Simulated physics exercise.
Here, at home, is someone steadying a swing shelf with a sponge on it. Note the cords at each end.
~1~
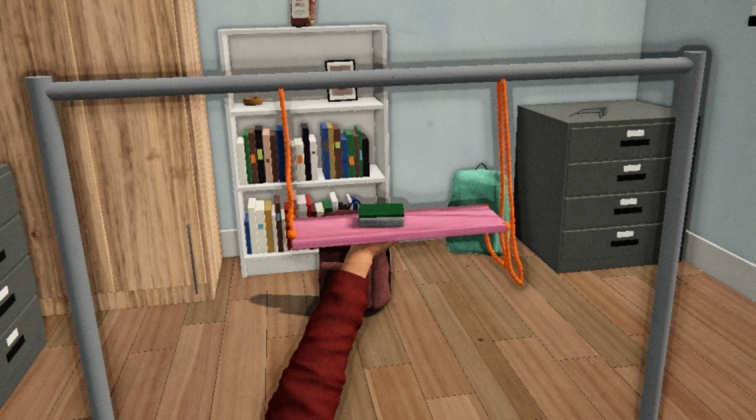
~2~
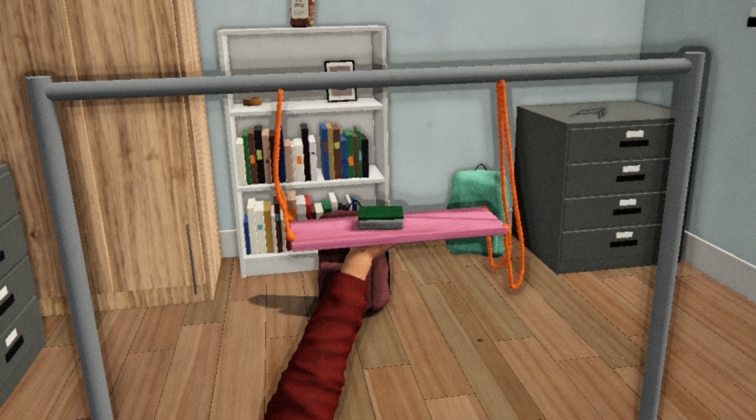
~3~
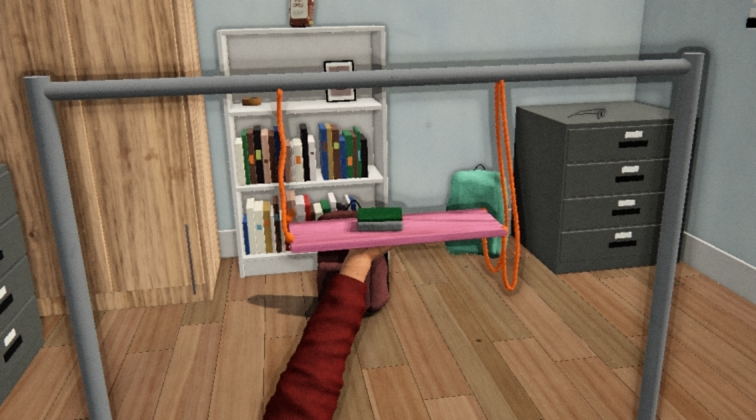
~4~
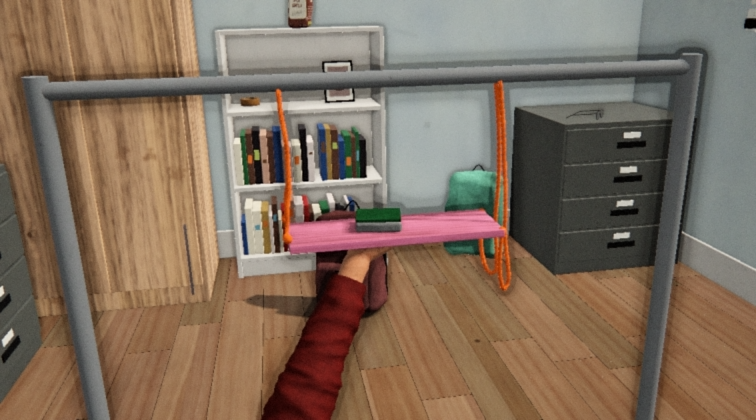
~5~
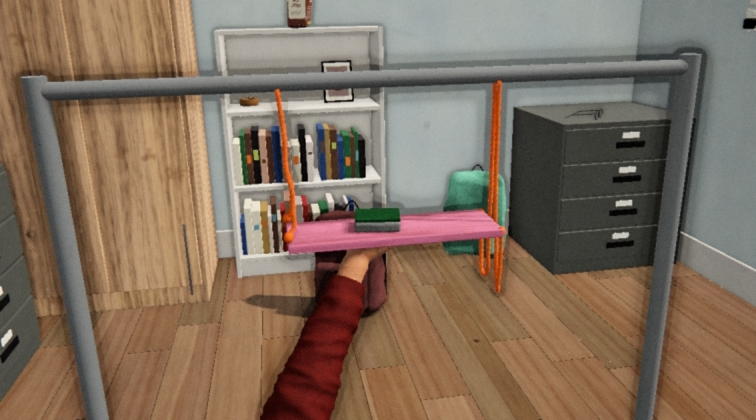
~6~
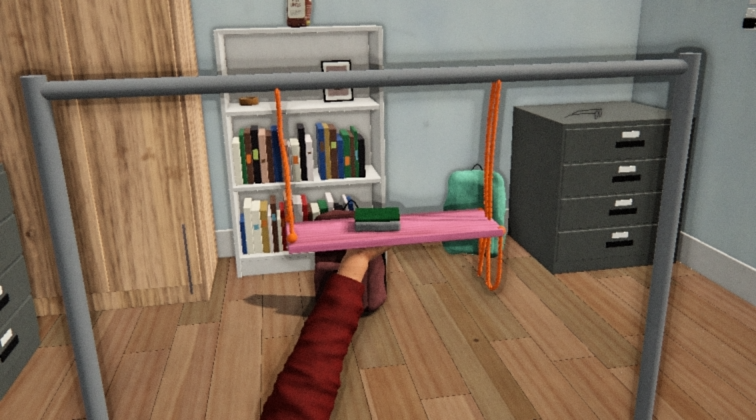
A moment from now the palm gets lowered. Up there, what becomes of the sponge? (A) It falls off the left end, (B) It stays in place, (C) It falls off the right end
The answer is C.
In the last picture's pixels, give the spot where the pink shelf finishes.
Check near (367, 296) - that's where its middle lands.
Then, 0.80 s later than the last view, board tipped 37° down to the right; sponge on the floor.
Then, 1.40 s later than the last view, board tipped 39° down to the right; sponge on the floor.
Finally, board tipped 41° down to the right; sponge on the floor. The sponge tumbles from the right end.
